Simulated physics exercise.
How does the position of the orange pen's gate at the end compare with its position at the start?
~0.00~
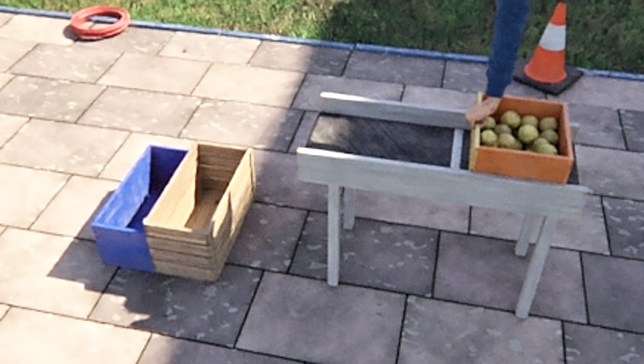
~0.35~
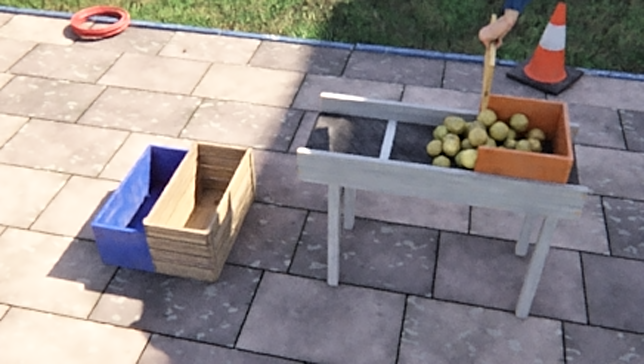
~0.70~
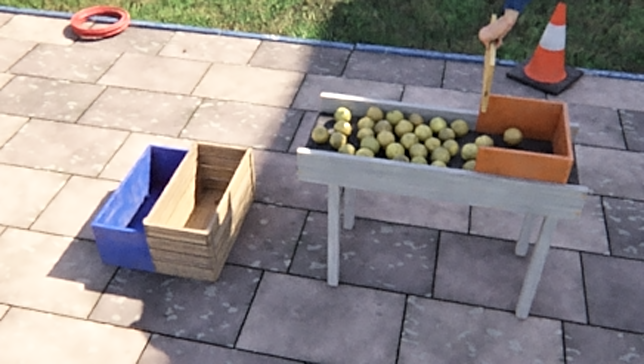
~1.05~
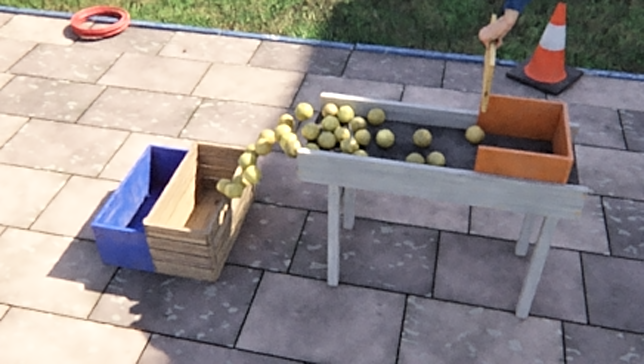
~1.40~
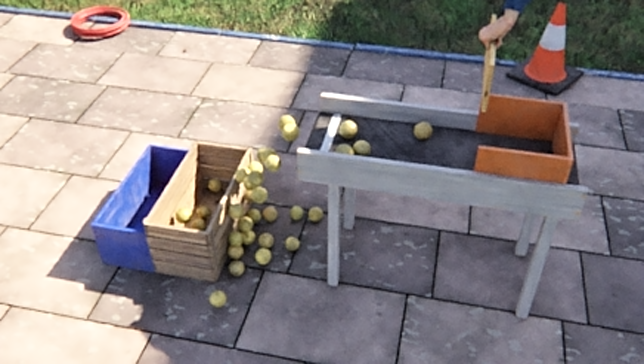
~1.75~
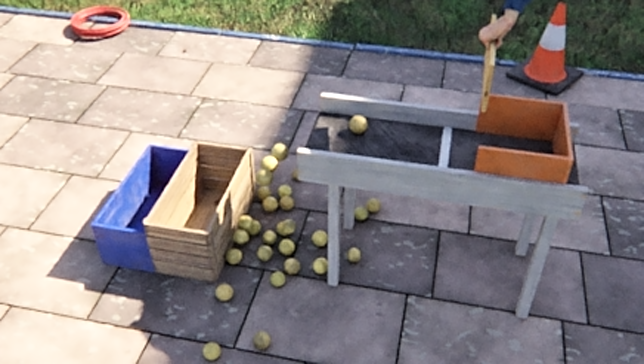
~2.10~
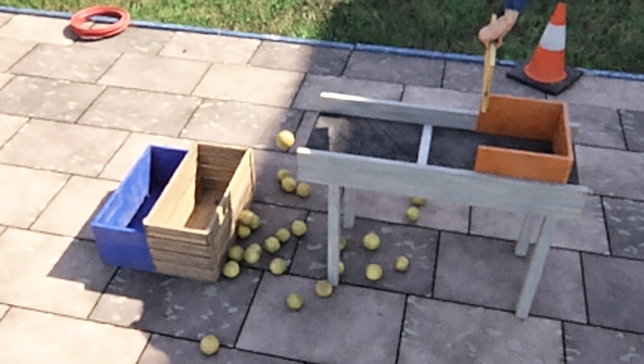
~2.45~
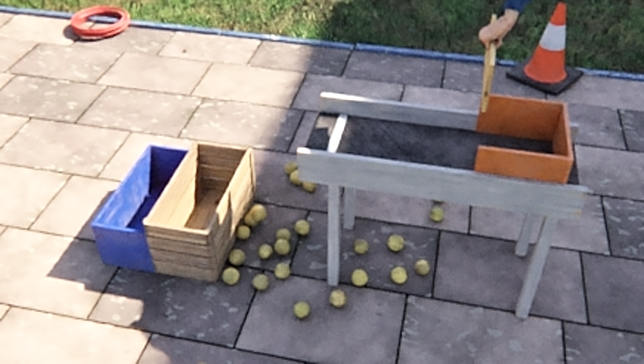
At the start the gate is down at the left side of the orange pen, holding the apples in. At the end it is held up above that side by a hand, leaving the pen open to the belt.
